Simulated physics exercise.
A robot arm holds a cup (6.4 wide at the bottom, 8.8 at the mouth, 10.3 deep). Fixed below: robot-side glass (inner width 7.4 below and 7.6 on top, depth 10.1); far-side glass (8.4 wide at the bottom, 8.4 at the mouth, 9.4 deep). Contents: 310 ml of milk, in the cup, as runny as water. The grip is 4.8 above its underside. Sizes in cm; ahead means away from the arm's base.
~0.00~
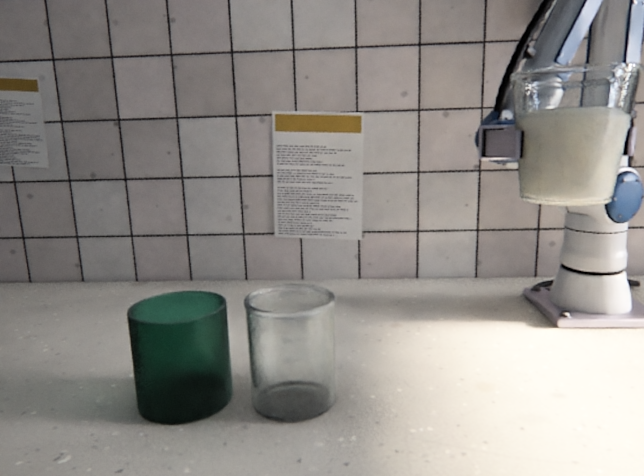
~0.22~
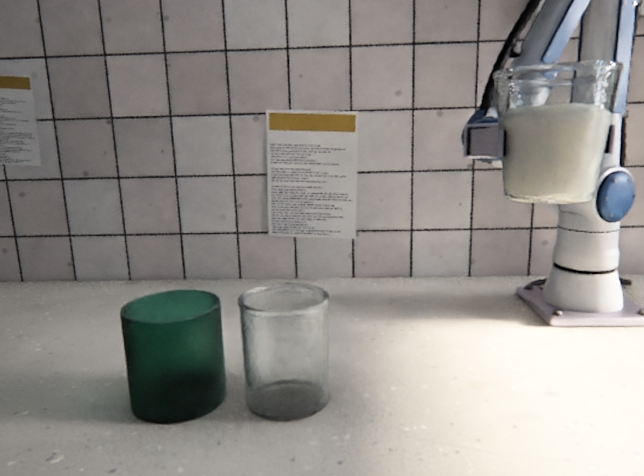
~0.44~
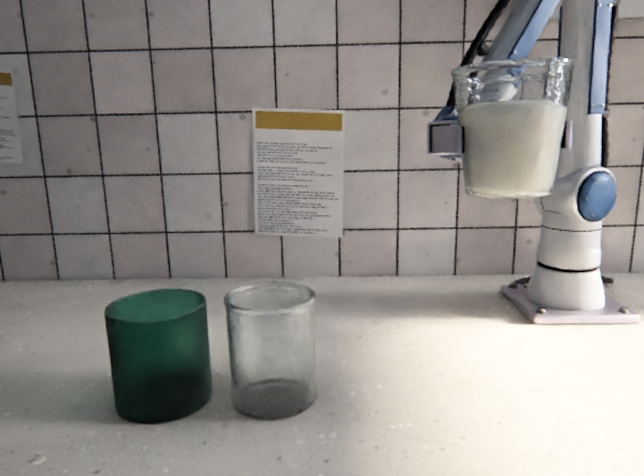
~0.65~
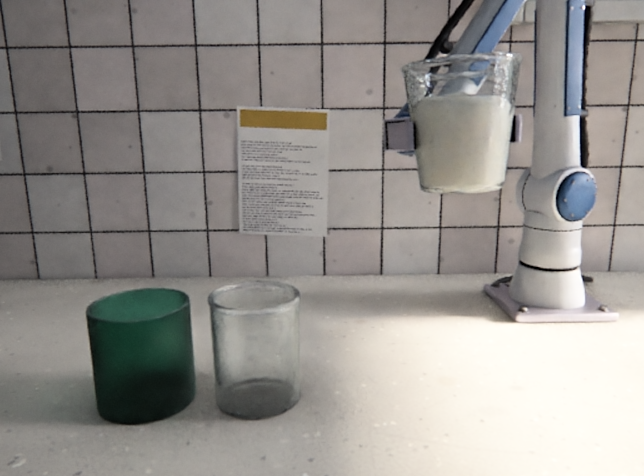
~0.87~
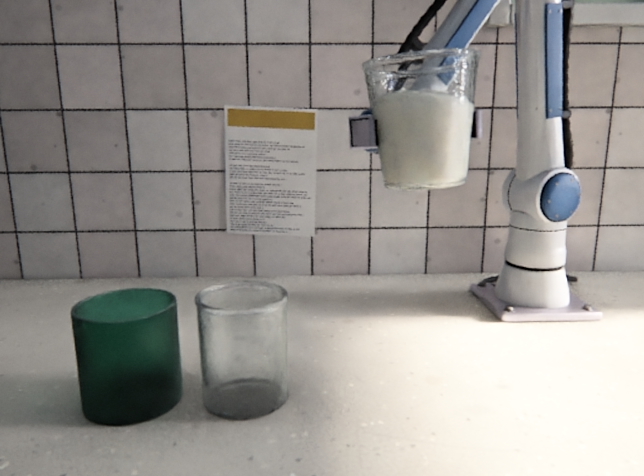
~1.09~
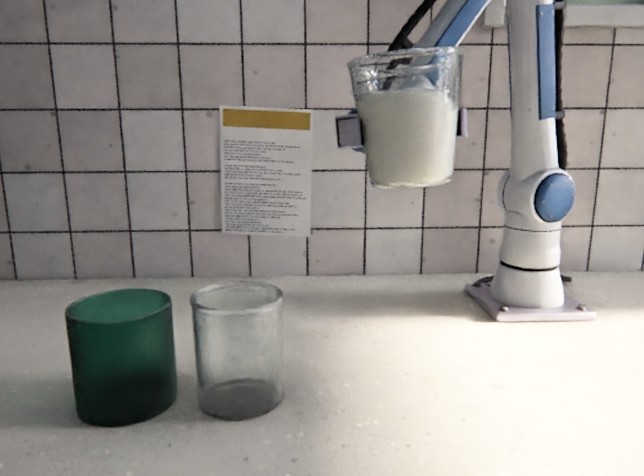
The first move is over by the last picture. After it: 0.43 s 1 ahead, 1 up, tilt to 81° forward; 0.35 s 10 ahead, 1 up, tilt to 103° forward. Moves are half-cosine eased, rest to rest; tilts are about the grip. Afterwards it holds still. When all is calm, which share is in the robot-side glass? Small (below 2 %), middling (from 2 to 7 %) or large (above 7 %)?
Share in the robot-side glass: Large (above 7 %).
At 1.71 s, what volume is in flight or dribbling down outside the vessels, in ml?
About 30 ml.
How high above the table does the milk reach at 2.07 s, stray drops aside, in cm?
Up to some 23 cm.
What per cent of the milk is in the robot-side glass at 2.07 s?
Near 30 %.
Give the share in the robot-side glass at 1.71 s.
Some 35 per cent.
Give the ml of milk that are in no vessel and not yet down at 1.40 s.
About 5 ml.
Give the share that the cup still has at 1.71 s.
Some 55 per cent.
After 1.40 s, tilted 68° forward, liquid up to 28 above the table; 300 ml in the cup, 5 ml in the air or running down outside.
After 1.71 s, tilted 94° forward, liquid up to 28 above the table; 165 ml in the cup, 110 ml in the robot-side glass, 30 ml in the air or running down outside.
After 2.07 s, tilted 103° forward, liquid up to 71 above the table; 155 ml in the far-side glass, 100 ml in the robot-side glass, 35 ml on the table or floor, 20 ml in the air or running down outside.
After 2.87 s, tilted 103° forward, liquid up to 25 above the table; 130 ml in the far-side glass, 100 ml in the robot-side glass, 75 ml on the table or floor.
In the end, 130 ml in the far-side glass, 100 ml in the robot-side glass, 75 ml on the table or floor. That is 32 % in the robot-side glass.
